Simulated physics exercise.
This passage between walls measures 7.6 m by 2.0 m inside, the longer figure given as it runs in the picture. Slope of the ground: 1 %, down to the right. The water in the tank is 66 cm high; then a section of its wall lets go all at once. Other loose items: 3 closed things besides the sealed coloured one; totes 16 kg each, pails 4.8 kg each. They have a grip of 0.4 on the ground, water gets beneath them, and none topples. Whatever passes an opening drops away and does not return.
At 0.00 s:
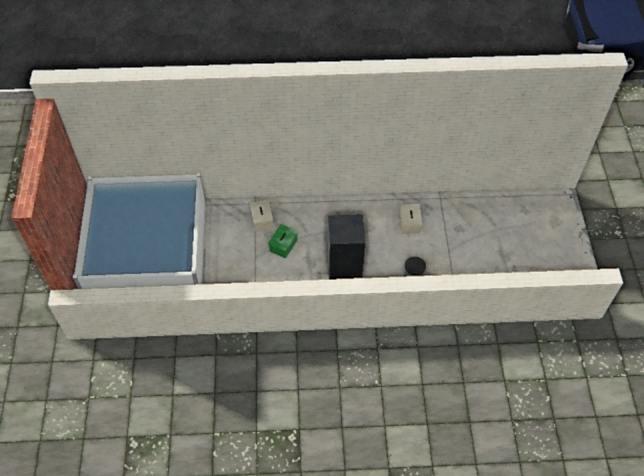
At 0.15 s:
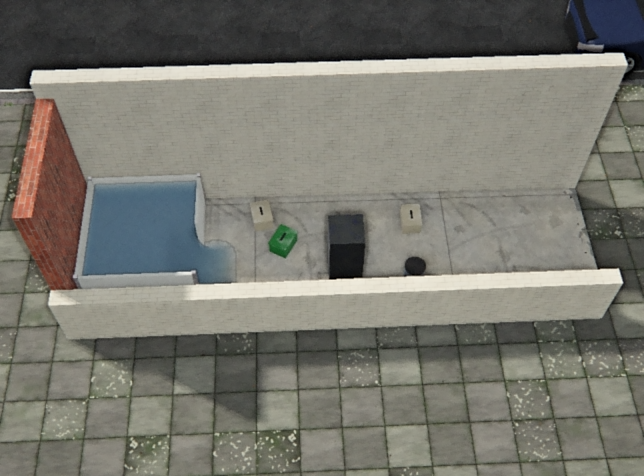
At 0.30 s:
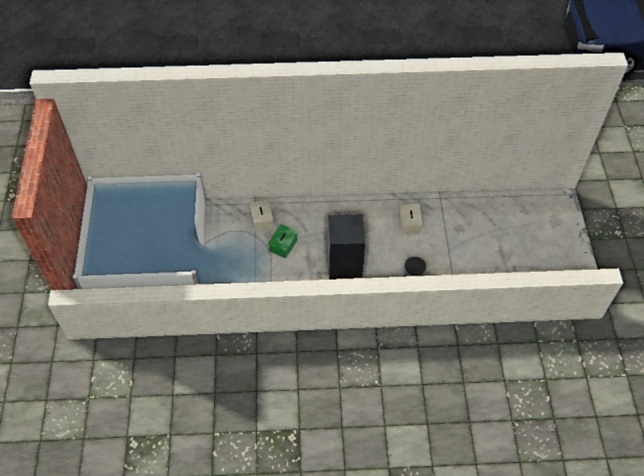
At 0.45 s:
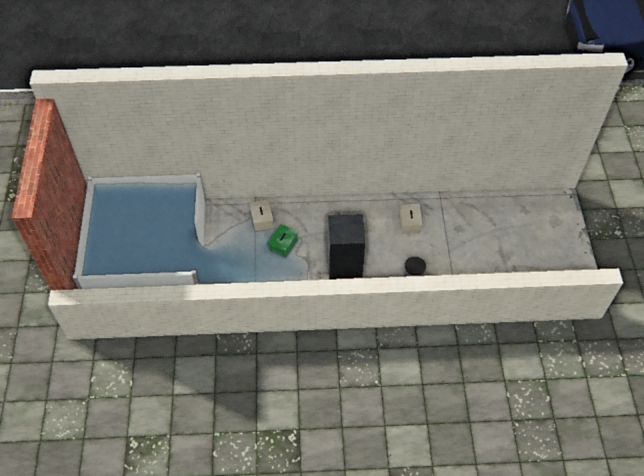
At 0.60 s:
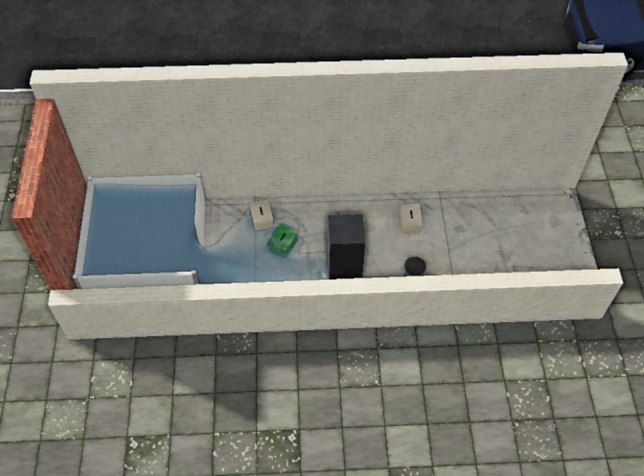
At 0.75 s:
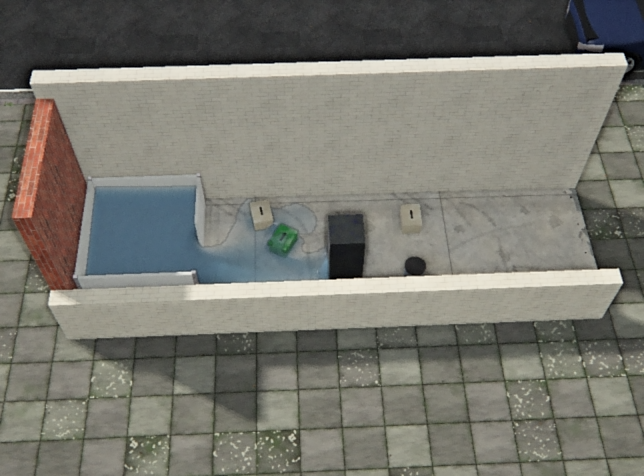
In a walled passage on paving, water pours from the lower right corner of a tank at the left and spreads rightward across the floor, reaching a green tote and a dark block, while the loose items stay almost still.
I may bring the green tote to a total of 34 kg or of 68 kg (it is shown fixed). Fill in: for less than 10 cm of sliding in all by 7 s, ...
... only the high load works.
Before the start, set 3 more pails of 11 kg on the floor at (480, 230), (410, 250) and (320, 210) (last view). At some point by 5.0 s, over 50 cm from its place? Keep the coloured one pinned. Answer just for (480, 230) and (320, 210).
In order: Exceeds it and exceeds it.
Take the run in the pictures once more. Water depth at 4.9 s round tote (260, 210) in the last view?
I'd say some 10 cm.
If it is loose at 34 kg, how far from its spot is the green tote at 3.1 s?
About 200 cm off its spot.
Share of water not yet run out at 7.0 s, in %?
Remaining: Approx. 64 per cent.
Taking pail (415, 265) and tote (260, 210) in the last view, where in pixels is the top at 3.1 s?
Estimated pixels: (567, 190) and (225, 213).
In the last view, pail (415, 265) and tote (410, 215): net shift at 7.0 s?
For the first it's washed out, and for the second it's 120 cm.
After 1.4 s the green tote would be 48 cm from its start with 34 kg and 0 cm from its start with 68 kg; 11 cm of water round it then.
After 3.1 s the green tote would be 219 cm from its start with 34 kg and 0 cm from its start with 68 kg; 16 cm of water round it then.
After 4.9 s the green tote would be 293 cm from its start with 34 kg and 0 cm from its start with 68 kg; 13 cm of water round it then.
After 7.0 s the green tote would be 295 cm from its start with 34 kg and 0 cm from its start with 68 kg; 10 cm of water round it then.
